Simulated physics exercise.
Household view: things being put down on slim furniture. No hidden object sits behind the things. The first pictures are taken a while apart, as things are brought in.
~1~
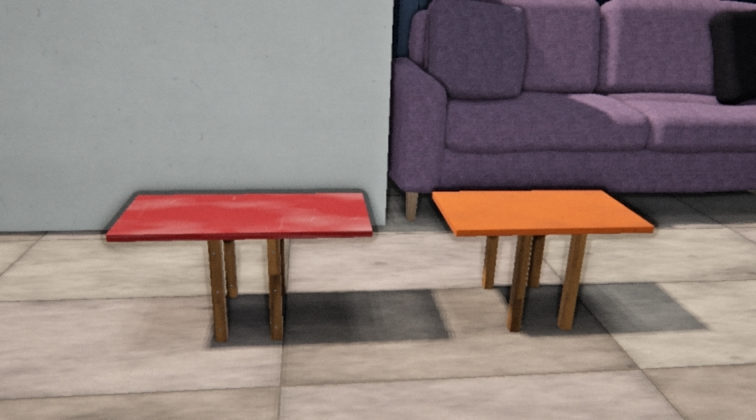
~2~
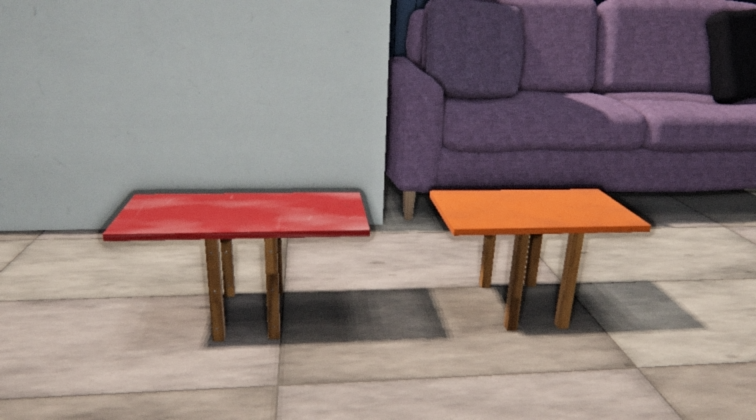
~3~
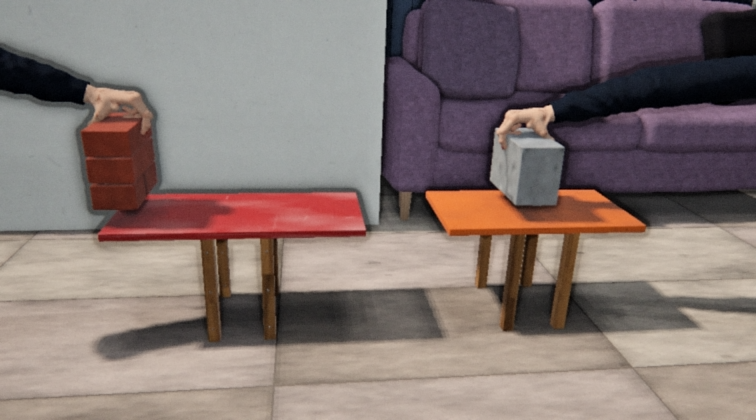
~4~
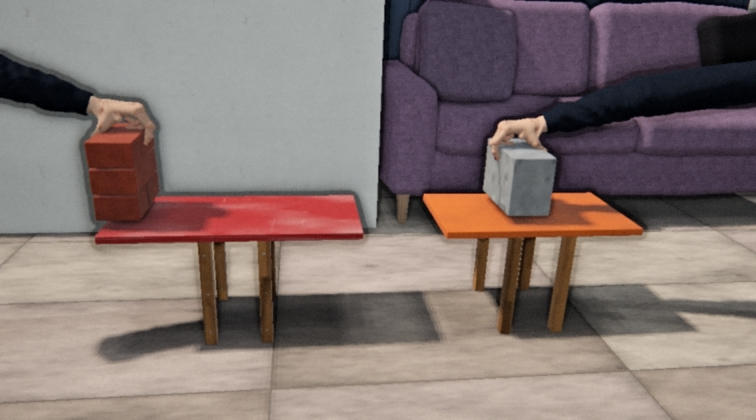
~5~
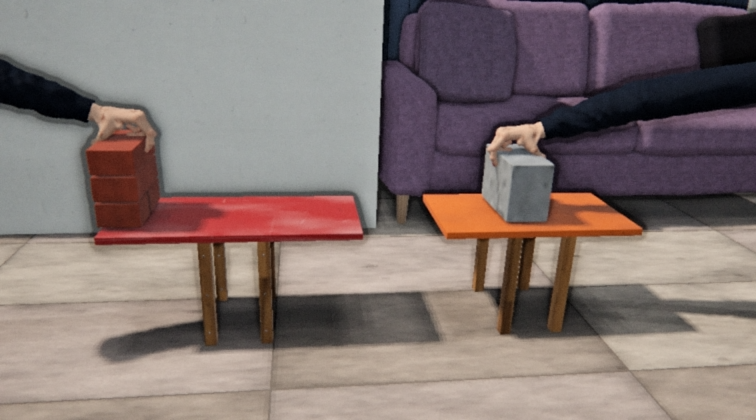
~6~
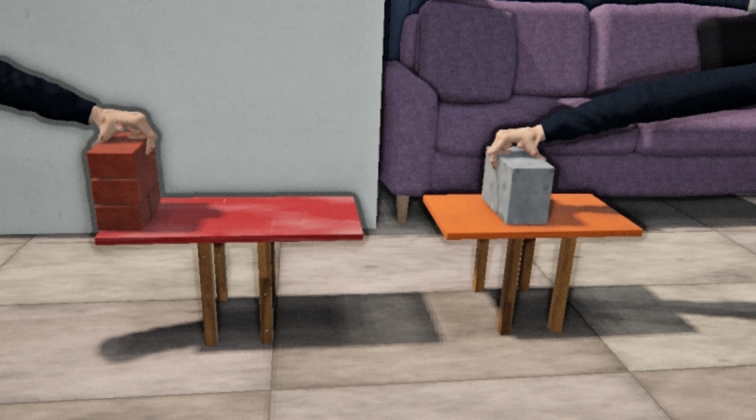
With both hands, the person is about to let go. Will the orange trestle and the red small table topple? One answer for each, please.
Orange trestle: No, it stays upright; red small table: Yes, it topples.
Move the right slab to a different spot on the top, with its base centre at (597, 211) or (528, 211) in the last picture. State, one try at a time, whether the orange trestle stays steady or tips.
So the orange trestle tips over first and stays standing after that.
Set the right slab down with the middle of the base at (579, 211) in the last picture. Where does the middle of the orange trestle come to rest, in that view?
I'd expect it to stop somewhere around (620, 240).
Then, 0.34 s on from there, orange trestle at rest near (526, 215); red small table turned 18° from its first pose near (199, 215).
Then, 0.50 s on from there, orange trestle at rest near (526, 215); red small table turned 49° from its first pose near (138, 233).
Then, 0.70 s on from there, orange trestle at rest near (526, 215); red small table turned 57° from its first pose near (124, 232).
In the end, the orange trestle keeps steady, near (526, 215); the red small table goes over, near (133, 237).
